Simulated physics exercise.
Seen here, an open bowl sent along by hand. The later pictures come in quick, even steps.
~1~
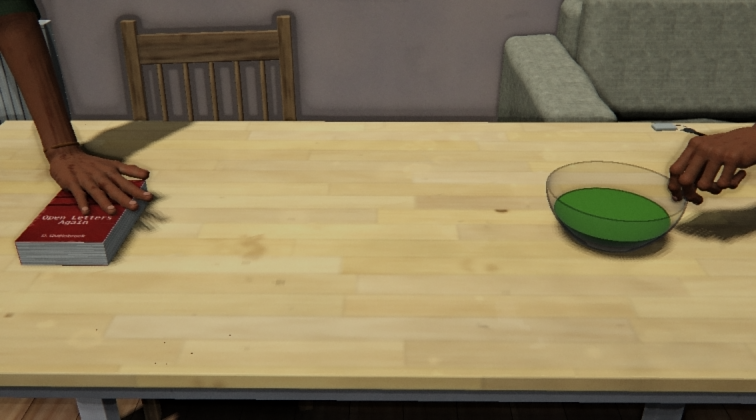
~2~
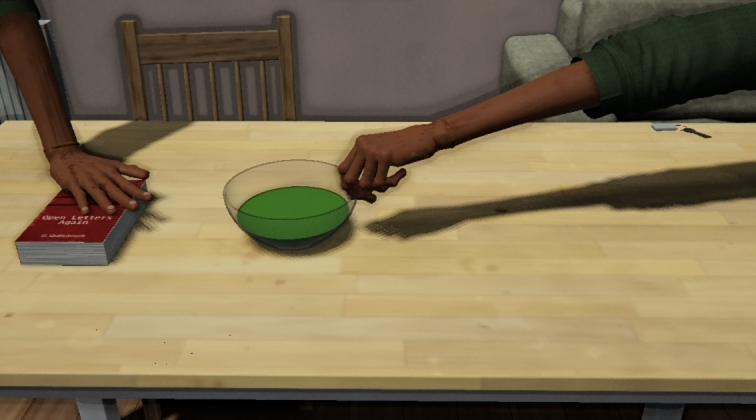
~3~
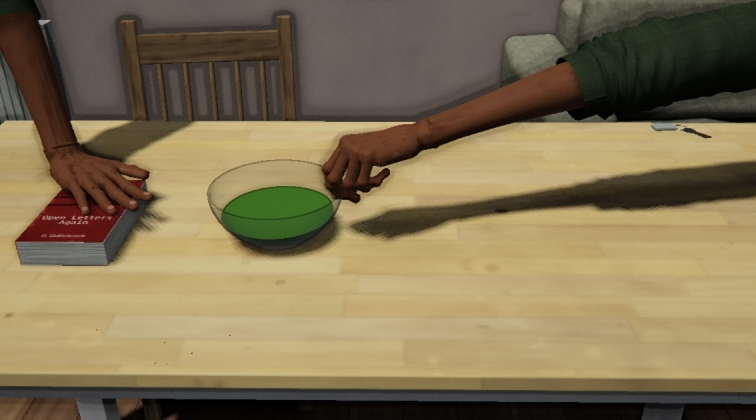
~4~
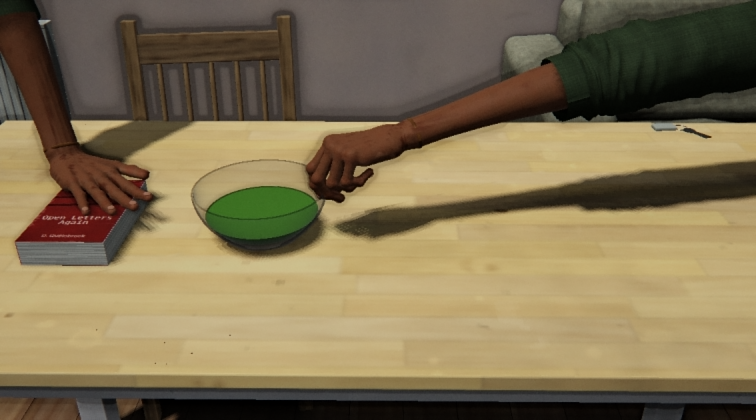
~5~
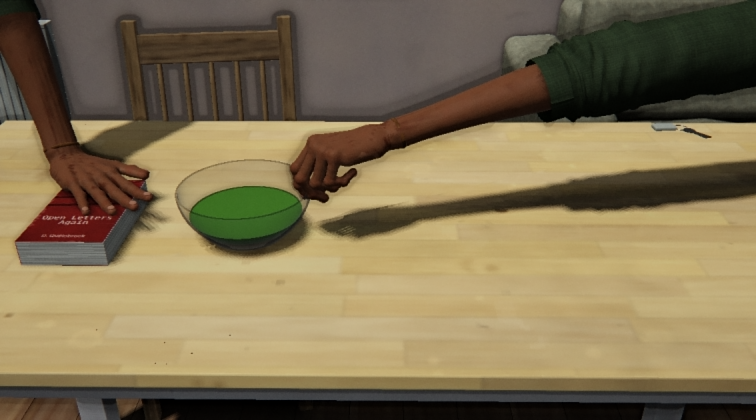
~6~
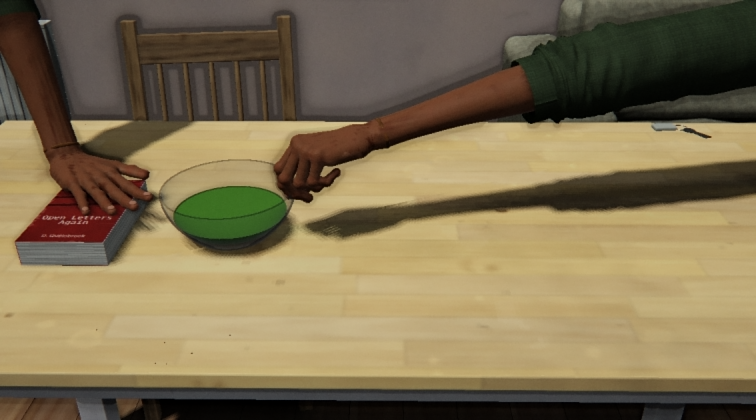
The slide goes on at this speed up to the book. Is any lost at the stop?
As it turns out, it holds.
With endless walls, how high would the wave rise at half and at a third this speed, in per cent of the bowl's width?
About 5 and 5 per cent.
Next, the bowl meets the book.
After that, the green juice surges up the wall; the wave climbs under half way to the rim.
Finally, the bowl stands at the book; its rim is dry.
